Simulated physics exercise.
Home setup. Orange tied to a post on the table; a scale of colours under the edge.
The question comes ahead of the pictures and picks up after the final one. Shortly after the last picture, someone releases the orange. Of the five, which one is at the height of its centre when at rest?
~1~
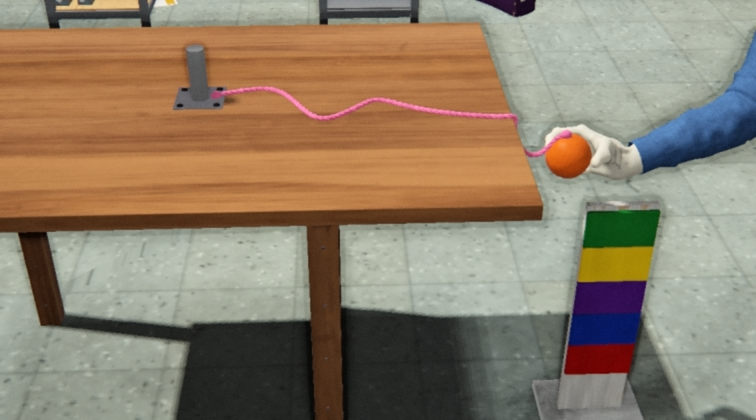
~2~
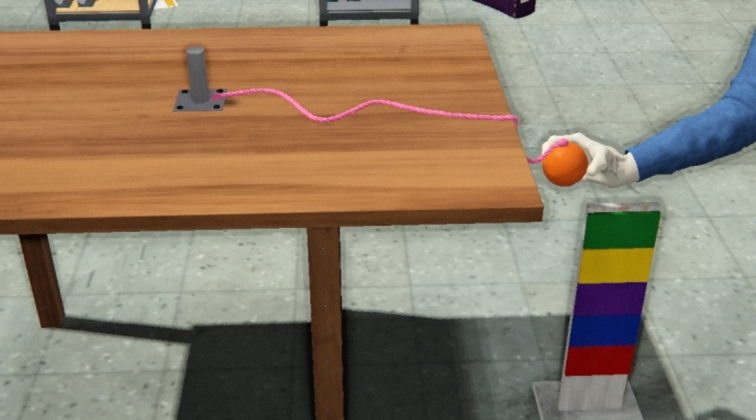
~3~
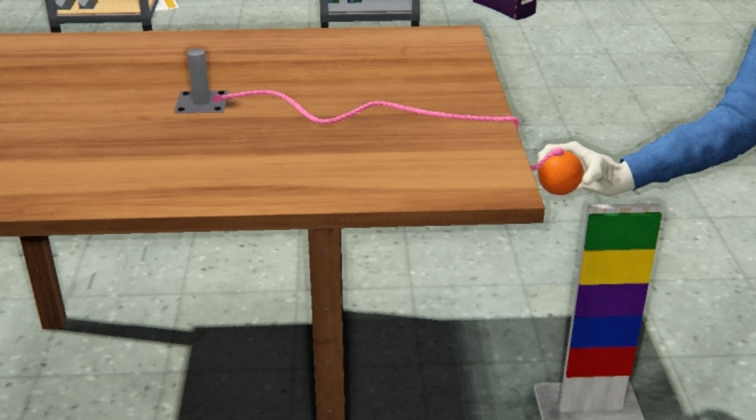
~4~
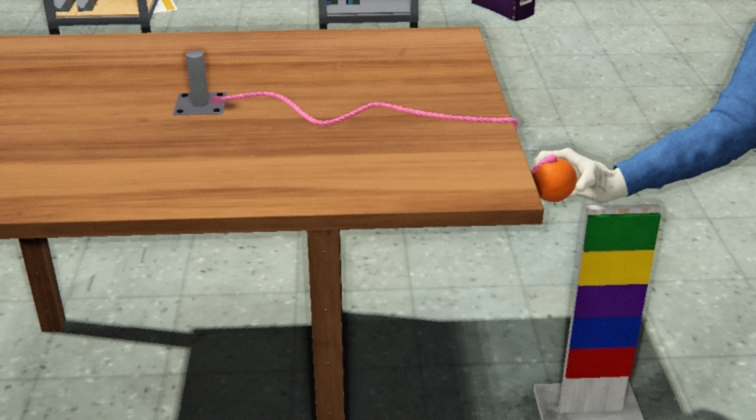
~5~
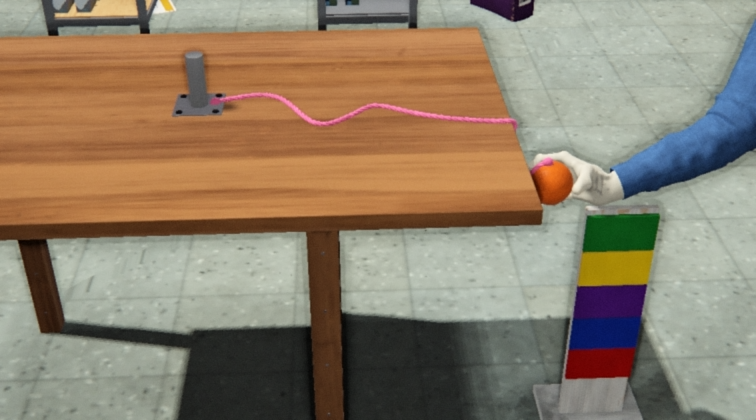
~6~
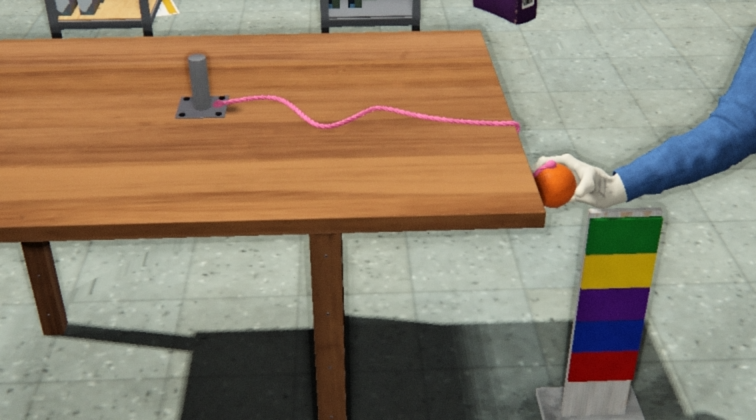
At rest, its centre is at the height of yellow.
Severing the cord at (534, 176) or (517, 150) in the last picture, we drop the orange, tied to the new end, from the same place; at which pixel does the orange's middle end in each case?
Around (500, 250) for the first cut and around (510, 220) for the second.
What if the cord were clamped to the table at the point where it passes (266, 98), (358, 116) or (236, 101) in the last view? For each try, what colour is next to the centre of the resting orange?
Yellow; green; yellow.
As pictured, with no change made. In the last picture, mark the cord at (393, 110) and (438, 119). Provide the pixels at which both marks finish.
First near (444, 112), second near (492, 114).
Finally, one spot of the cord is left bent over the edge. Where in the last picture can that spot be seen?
It's the one at (458, 122).
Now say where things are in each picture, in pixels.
Orange (568, 156); green (622, 231); yellow (616, 265); purple (610, 299); blue (605, 330); red (600, 361), in the first frame.
Orange (565, 164); cord through (251, 92) (305, 112) (367, 105) (436, 113) (514, 127), in the second frame.
Orange (561, 173), in the third frame.
Orange (554, 179); cord through (250, 95) (304, 116) (367, 108) (436, 116) (514, 130), in the fourth frame.
Orange (551, 182), in the fifth frame.
Orange (553, 185); cord through (252, 99) (306, 119) (369, 111) (438, 119) (516, 133), in the sixth frame.
Early on, orange near (528, 256); level with yellow.
Midway, orange near (483, 250); level with yellow.
Near the end, orange near (495, 264); level with yellow.
Finally, orange near (505, 263); level with yellow. The yellow one.
